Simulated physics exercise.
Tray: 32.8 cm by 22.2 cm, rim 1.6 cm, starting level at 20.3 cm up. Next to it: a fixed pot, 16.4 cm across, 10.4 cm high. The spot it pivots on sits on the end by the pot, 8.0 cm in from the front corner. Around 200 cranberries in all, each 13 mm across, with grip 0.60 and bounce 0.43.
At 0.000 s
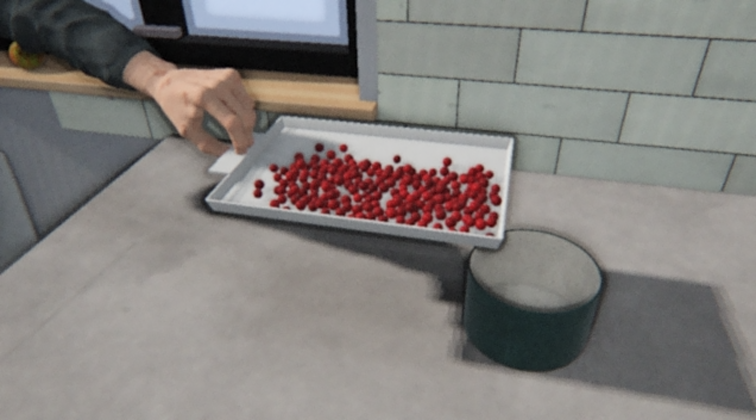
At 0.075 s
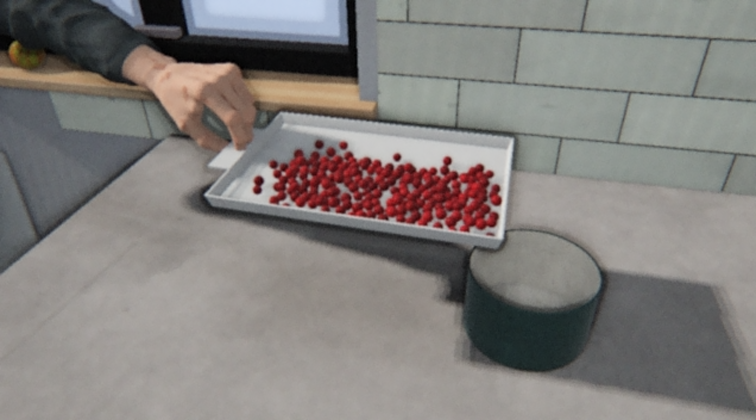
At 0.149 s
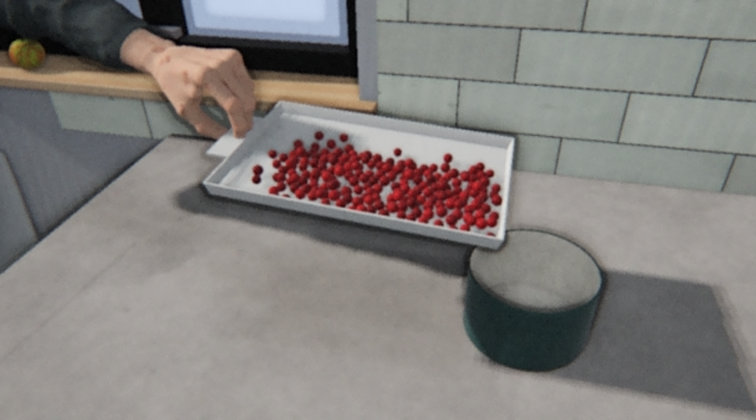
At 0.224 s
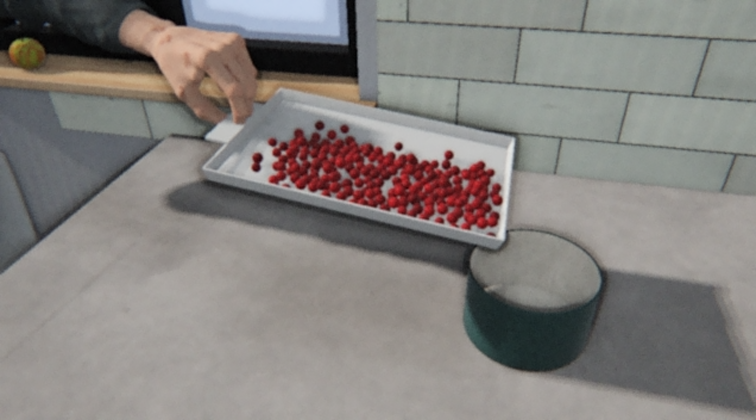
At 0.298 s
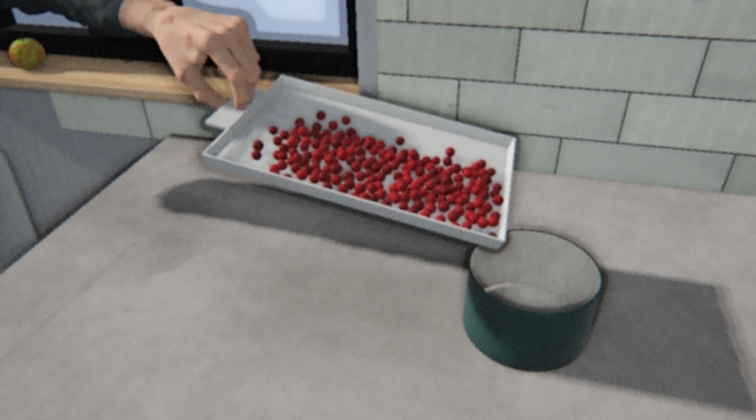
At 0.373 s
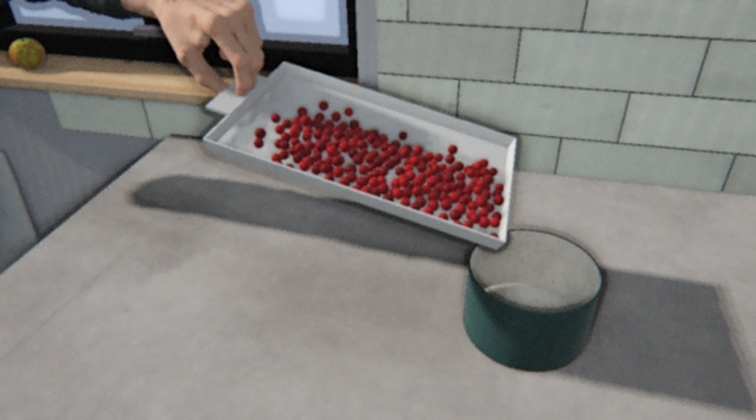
On a grey kitchen countertop backed by pale green tiles, with a window at the upper left, a fixed camera looks down from a raised angle. A dark-sleeved hand holds the left end of a white tray scattered with red cranberries, its right end beside a dark green pot. The hand steadily raises the left end, slanting the tray toward the pot while the berries stay spread across it.
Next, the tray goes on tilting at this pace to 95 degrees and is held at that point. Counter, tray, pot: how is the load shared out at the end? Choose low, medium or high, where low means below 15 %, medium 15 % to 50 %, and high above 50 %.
Shares - counter: Medium, tray: Low, pot: High.
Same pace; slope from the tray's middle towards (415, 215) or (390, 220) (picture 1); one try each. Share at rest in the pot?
That would be close to 10 per cent, then close to 5 per cent.
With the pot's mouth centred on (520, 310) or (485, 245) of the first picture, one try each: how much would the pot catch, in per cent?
60 % and 25 %.
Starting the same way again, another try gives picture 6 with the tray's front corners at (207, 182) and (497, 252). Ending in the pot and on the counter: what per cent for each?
Per cent by place - pot 5, counter 95.
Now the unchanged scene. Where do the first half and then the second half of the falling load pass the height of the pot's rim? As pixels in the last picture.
First near (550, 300), later near (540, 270).
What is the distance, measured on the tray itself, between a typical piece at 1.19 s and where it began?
4 cm.
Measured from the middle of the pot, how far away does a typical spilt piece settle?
Distance: Around 18 cm.
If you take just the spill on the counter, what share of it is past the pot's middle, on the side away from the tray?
Roughly 80 per cent.
After 1.19 s, tilt 52 degrees; the tray holds 95 %, the pot 0 %.
After 1.73 s, tilt 77 degrees; the tray holds 90 %, the pot 5 %.
After 2.34 s, tilt 95 degrees; the tray holds 0 %, the pot 70 %.
At rest (3.1 s), counter 30 %, tray 0 %, pot 70 %.
